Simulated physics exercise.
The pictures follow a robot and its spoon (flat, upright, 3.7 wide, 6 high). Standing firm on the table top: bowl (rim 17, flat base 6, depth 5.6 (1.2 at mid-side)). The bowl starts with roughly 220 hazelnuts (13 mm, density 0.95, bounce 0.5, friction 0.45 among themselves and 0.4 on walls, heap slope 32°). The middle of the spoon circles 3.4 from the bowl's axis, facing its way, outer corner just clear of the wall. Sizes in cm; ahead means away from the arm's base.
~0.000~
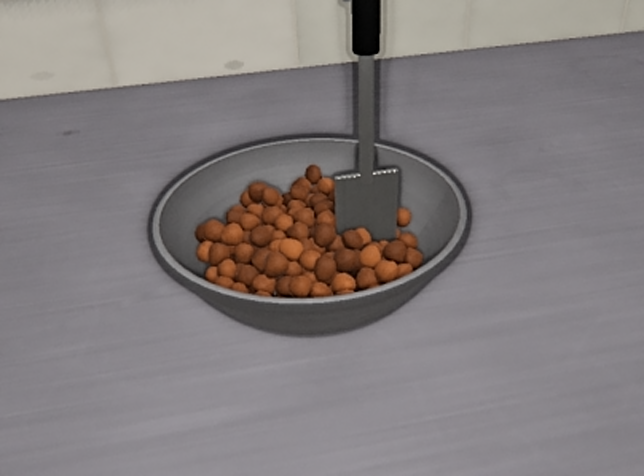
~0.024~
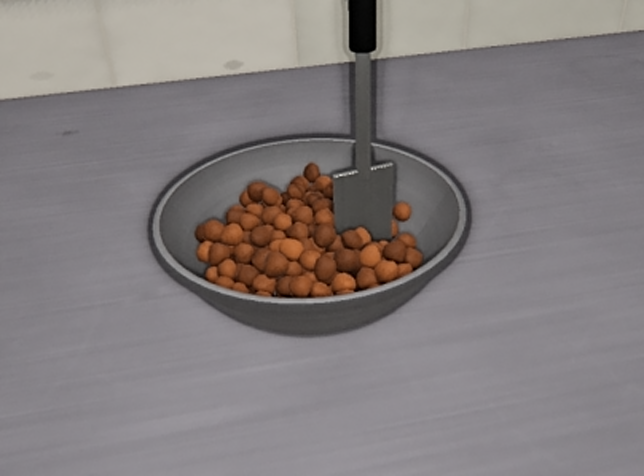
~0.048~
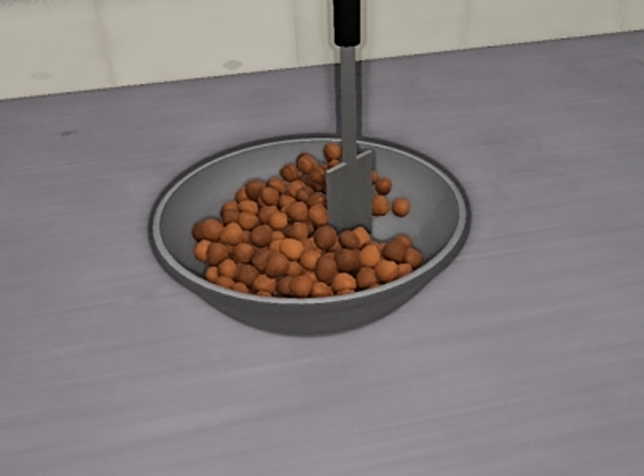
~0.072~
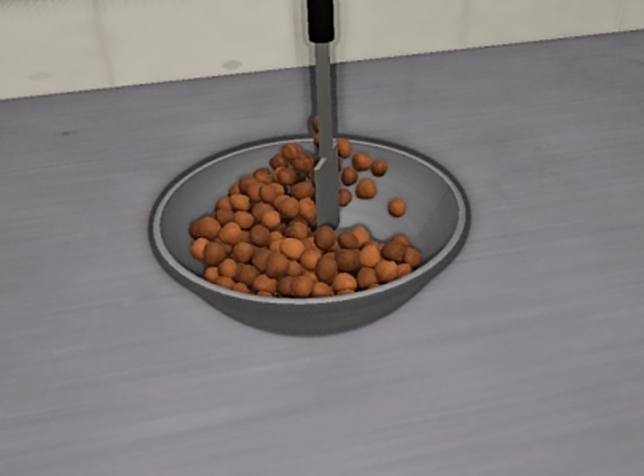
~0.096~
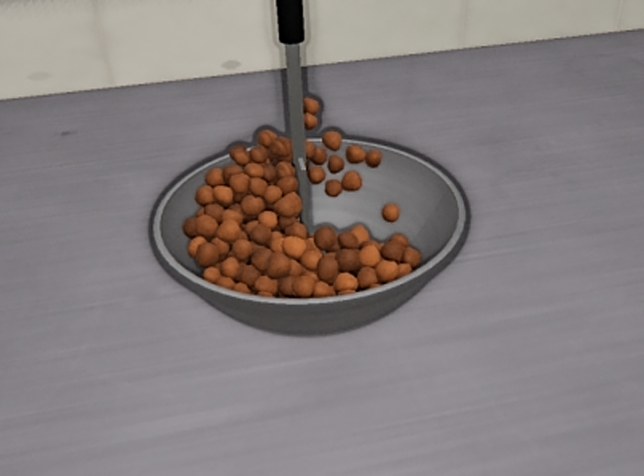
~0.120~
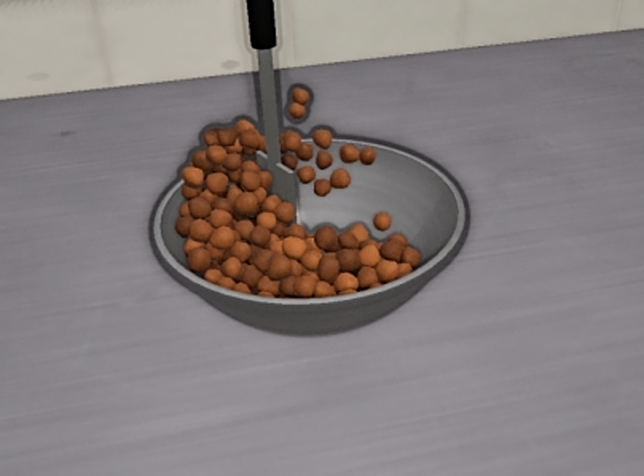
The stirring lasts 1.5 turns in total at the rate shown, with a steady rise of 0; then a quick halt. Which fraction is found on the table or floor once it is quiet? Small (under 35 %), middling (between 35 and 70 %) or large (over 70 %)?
On the table or floor the share is middling, between 35 and 70 %.
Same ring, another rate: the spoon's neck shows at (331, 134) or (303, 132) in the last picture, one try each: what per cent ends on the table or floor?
About 15 and 35 per cent.
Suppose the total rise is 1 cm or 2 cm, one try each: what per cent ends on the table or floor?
Some 50 and 40 per cent.
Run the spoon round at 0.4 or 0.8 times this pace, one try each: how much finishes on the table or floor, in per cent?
Some 15 and 35 per cent.
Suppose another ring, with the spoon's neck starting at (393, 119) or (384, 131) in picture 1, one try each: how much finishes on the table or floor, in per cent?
Some 50 and 60 per cent.
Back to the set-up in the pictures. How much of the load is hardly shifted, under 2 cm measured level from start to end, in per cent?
About 0 per cent.
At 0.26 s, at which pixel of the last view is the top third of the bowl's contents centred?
At about (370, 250).
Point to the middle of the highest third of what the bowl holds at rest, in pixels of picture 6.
At about (278, 288).
After 0.26 s, 276° round, highest piece 12 above the table; 163 in the bowl, 8 on the table or floor, 46 in flight or on the tool.
After 0.40 s, 77° round, highest piece 9 above the table; 124 in the bowl, 69 on the table or floor, 24 in flight or on the tool.
After 0.67 s, 180° round, highest piece 5 above the table; 111 on the table or floor, 106 in the bowl.
After 1.37 s, 180° round, highest piece 4 above the table; 111 on the table or floor, 106 in the bowl.
At rest, 111 on the table or floor, 106 in the bowl. That is 51 % on the table or floor.
